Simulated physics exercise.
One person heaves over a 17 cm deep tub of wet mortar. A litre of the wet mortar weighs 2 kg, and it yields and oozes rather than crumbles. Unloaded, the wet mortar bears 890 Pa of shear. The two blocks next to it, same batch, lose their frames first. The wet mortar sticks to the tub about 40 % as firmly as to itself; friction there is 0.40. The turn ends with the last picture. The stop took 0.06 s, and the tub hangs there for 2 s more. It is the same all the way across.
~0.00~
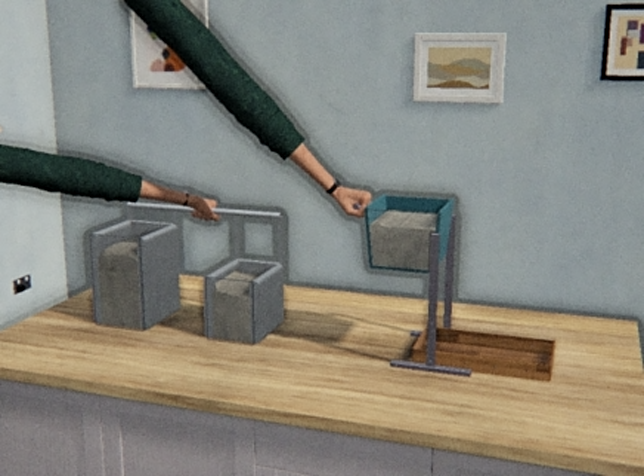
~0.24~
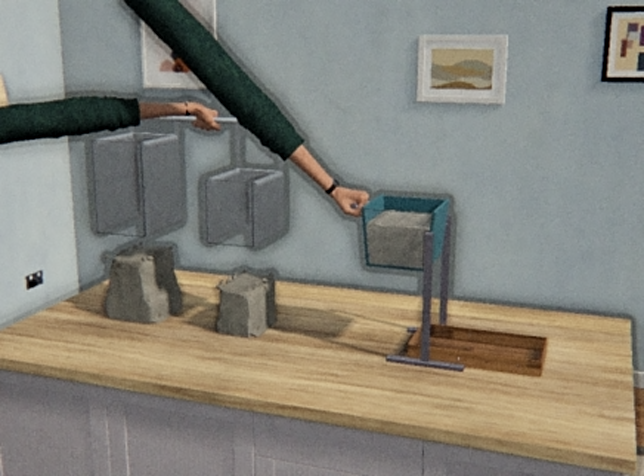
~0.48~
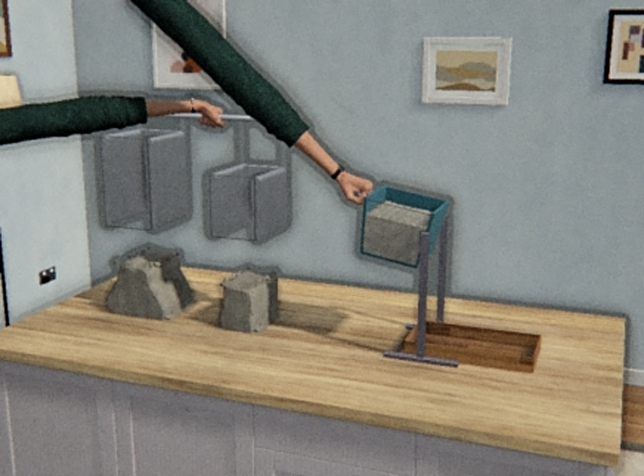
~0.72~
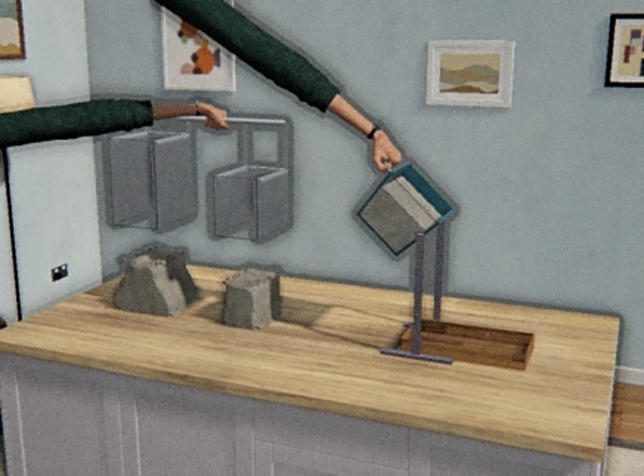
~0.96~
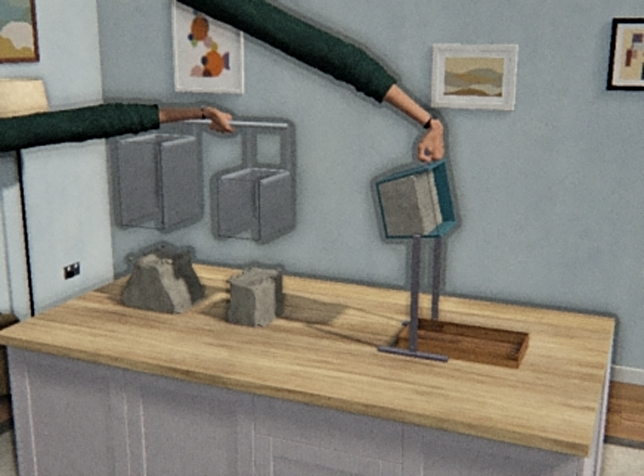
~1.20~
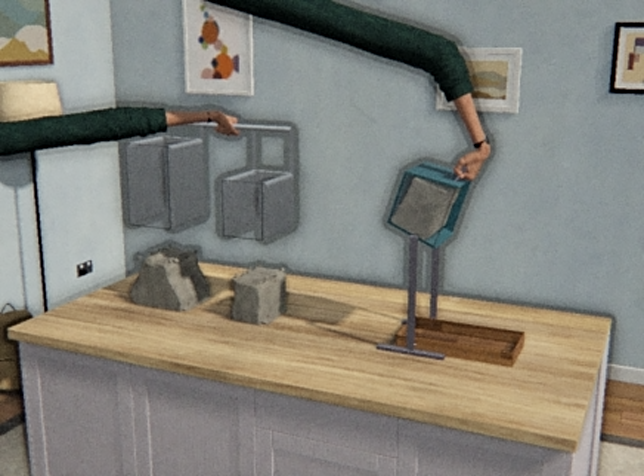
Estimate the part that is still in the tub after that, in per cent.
It comes to some 0 %.
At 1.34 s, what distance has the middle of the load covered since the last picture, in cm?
Some 7 cm.
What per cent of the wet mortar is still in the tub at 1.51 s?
Some 16 per cent.
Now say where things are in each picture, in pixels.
The first frame shows handle-side rim at (368, 208), tilt 0 degrees; top of the wet mortar at (373, 224); blocks stand 27 cm, 17 cm (left to right).
The second frame shows handle-side rim at (364, 208), tilt 0 degrees; top of the wet mortar at (369, 223); blocks stand 23 cm, 17 cm (left to right).
The third frame shows handle-side rim at (367, 198), tilt 9 degrees; top of the wet mortar at (370, 214); blocks stand 20 cm, 17 cm (left to right).
The fourth frame shows handle-side rim at (392, 174), tilt 43 degrees; top of the wet mortar at (385, 188); blocks stand 20 cm, 17 cm (left to right).
The fifth frame shows handle-side rim at (428, 171), tilt 77 degrees; top of the wet mortar at (411, 177); blocks stand 20 cm, 17 cm (left to right).
The sixth frame shows handle-side rim at (457, 189), tilt 108 degrees; top of the wet mortar at (413, 179); blocks stand 20 cm, 17 cm (left to right).
After 1.34 s, the tub is at 108 degrees and holds 77 %.
After 1.51 s, the tub is at 108 degrees and holds 15 %.
After 1.68 s, the tub is at 108 degrees and holds 0 %.
After 1.85 s, the tub is at 108 degrees and holds 0 %.
After 3.20 s, at the end, the tub is at 108 degrees and holds 0 %.
